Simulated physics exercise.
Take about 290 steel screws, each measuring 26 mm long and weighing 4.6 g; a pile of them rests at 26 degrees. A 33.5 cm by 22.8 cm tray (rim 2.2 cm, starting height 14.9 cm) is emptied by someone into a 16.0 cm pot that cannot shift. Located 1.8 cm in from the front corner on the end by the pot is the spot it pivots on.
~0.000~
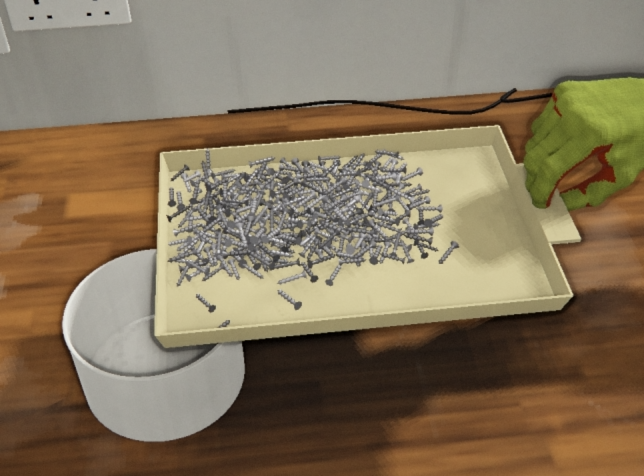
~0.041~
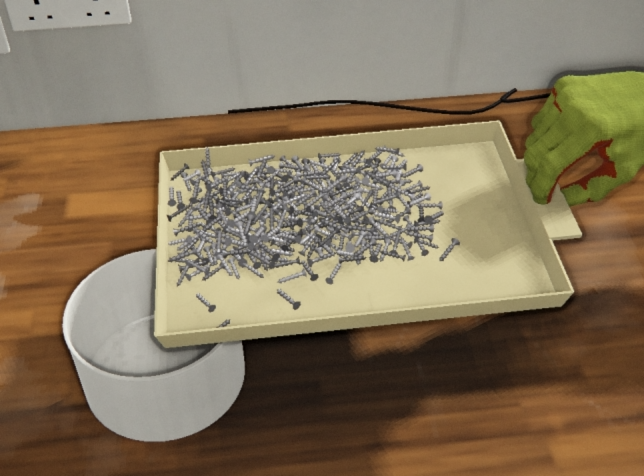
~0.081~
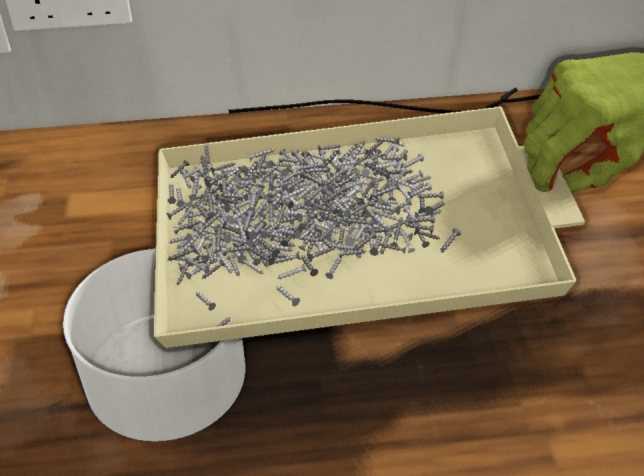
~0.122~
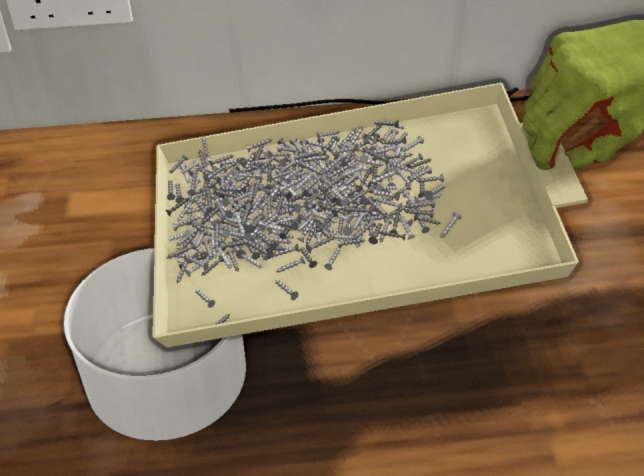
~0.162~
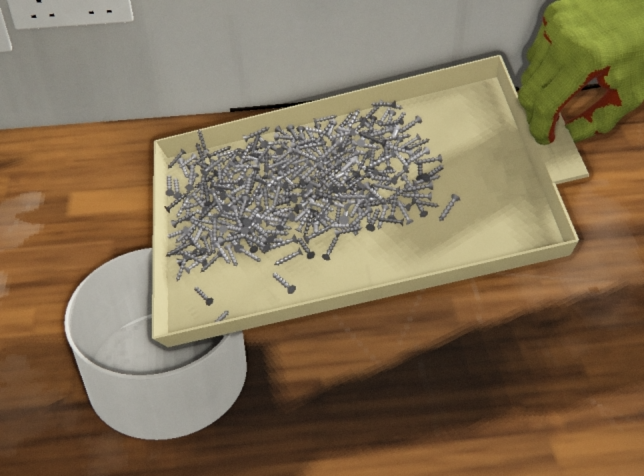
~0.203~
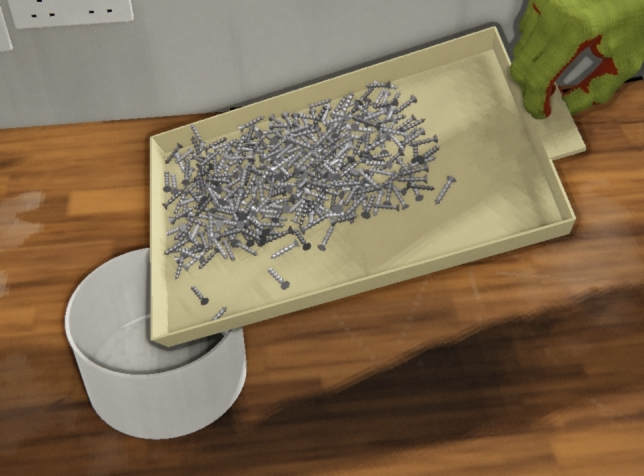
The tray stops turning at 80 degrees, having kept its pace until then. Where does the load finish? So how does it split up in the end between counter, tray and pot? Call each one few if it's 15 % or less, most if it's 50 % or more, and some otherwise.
I'd say counter most, tray few, pot some.
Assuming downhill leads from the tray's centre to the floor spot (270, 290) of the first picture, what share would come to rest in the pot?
5 %.
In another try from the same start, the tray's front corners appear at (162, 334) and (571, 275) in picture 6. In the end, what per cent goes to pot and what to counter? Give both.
Pot 0, counter 95.
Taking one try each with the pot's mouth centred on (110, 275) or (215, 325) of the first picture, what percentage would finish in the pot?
Close to 30 in a hundred, then close to 0 in a hundred.
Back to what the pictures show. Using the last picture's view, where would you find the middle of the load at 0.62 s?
Expected load position: Near (130, 242).
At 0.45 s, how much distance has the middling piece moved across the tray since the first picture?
Displacement on the tray: Roughly 3 cm.
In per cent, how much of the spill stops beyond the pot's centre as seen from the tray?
I reckon around 100 per cent.
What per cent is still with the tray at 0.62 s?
Of the load, some 95 percent.
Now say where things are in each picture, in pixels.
In the first frame, tray tilt 0 degrees, front corners at (162, 330) and (565, 292); middle of the pieces at (305, 215); pot at (151, 309).
In the second frame, tray tilt 1 degrees, front corners at (161, 330) and (566, 288); middle of the pieces at (305, 213).
In the third frame, tray tilt 3 degrees, front corners at (161, 330) and (568, 277), lowest corner left front; middle of the pieces at (305, 207).
In the fourth frame, tray tilt 8 degrees, front corners at (160, 331) and (570, 258), lowest corner left front; middle of the pieces at (303, 197).
In the fifth frame, tray tilt 13 degrees, front corners at (159, 332) and (570, 237), lowest corner left front; middle of the pieces at (301, 186).
In the sixth frame, tray tilt 18 degrees, front corners at (157, 333) and (567, 216), lowest corner left front; middle of the pieces at (296, 176); pot at (153, 307). The tray's pace is about 125 degrees a second.
After 0.45 s, tilt 49 degrees; the tray holds 100 %, the pot 0 %.
After 0.62 s, tilt 70 degrees; the tray holds 95 %, the pot 0 %.
After 0.91 s, tilt 80 degrees; the tray holds 10 %, the pot 15 %.
By 2.1 s all is still; counter 75 %, tray 5 %, pot 25 %.
